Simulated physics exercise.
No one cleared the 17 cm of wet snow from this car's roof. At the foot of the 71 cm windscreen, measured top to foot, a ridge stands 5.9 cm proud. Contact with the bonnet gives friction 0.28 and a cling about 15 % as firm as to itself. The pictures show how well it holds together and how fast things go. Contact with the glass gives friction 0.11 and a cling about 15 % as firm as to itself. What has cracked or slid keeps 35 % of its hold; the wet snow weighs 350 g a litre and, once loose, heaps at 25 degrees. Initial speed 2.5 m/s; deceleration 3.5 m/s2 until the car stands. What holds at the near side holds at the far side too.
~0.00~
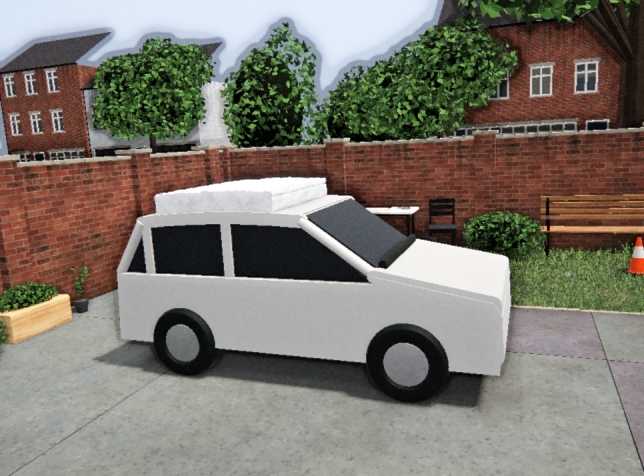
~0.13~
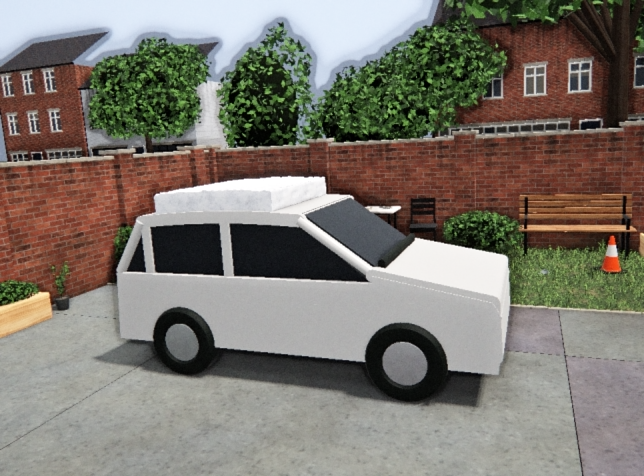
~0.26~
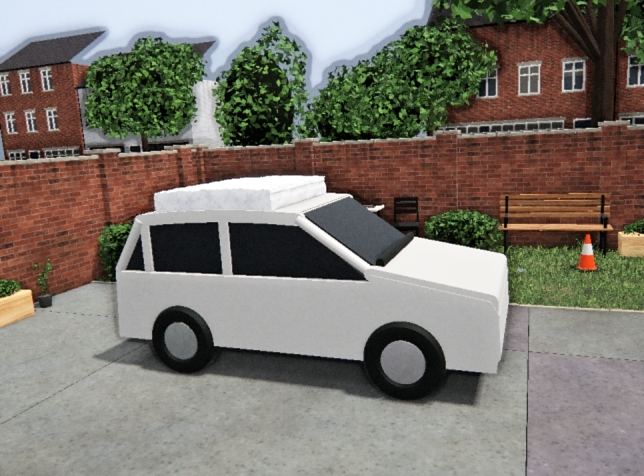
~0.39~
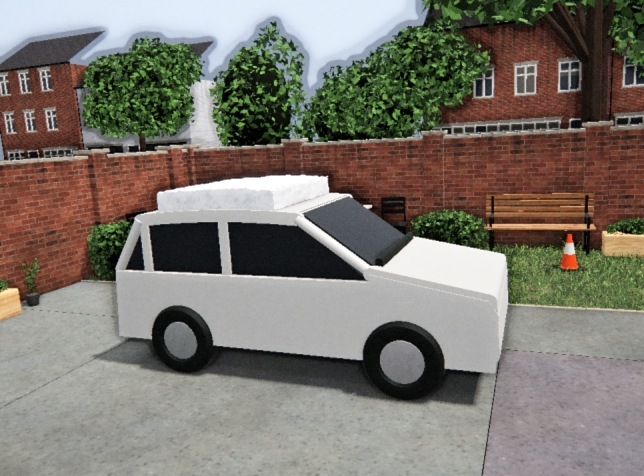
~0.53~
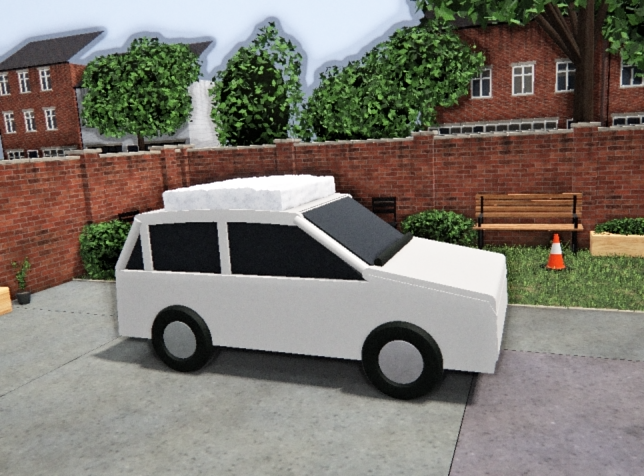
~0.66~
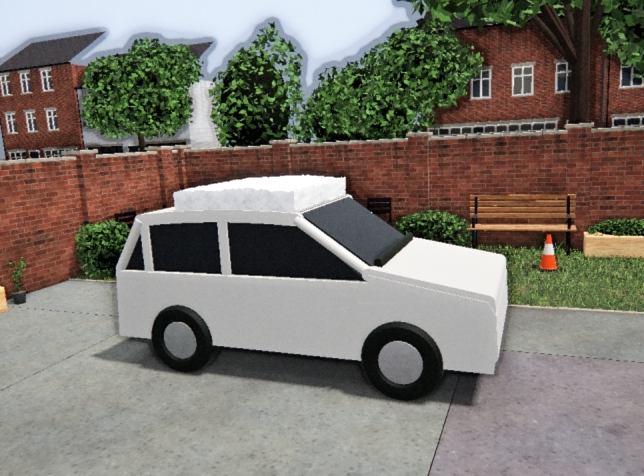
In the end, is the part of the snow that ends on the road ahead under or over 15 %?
Answer: Upwards of 15 per cent.
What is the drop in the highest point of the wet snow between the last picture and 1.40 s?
I'd say near 0 centimetres.
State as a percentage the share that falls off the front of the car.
The figure sits near 30 percent.
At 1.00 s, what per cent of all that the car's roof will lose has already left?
Close to 40 percent.
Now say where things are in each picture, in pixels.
Leading edge of the wet snow at (272, 207), in the first frame.
Leading edge of the wet snow at (272, 206), in the second frame.
Leading edge of the wet snow at (271, 205), its middle shifted 9 mm, in the third frame.
Leading edge of the wet snow at (275, 205), its middle shifted 4.4 cm, in the fourth frame.
Leading edge of the wet snow at (281, 194), its middle shifted 11 cm, in the fifth frame.
Leading edge of the wet snow at (294, 194), its middle shifted 22 cm, in the sixth frame.
After 1.00 s, 65 % of the snow is on the roof, 35 % on the glass, none on the bonnet and none has gone off the nose.
After 1.40 s, 27 % of the snow is on the roof, 46 % on the glass, 28 % on the bonnet and none has gone off the nose.
After 1.81 s, 1 % of the snow is on the roof, 41 % on the glass, 55 % on the bonnet and 3 % has gone off the nose.
After 2.21 s, none of the snow is on the roof, 23 % on the glass, 67 % on the bonnet and 9 % has gone off the nose.
After 3.30 s, at the end, none of the snow is on the roof, 21 % on the glass, 46 % on the bonnet and 32 % has gone off the nose.
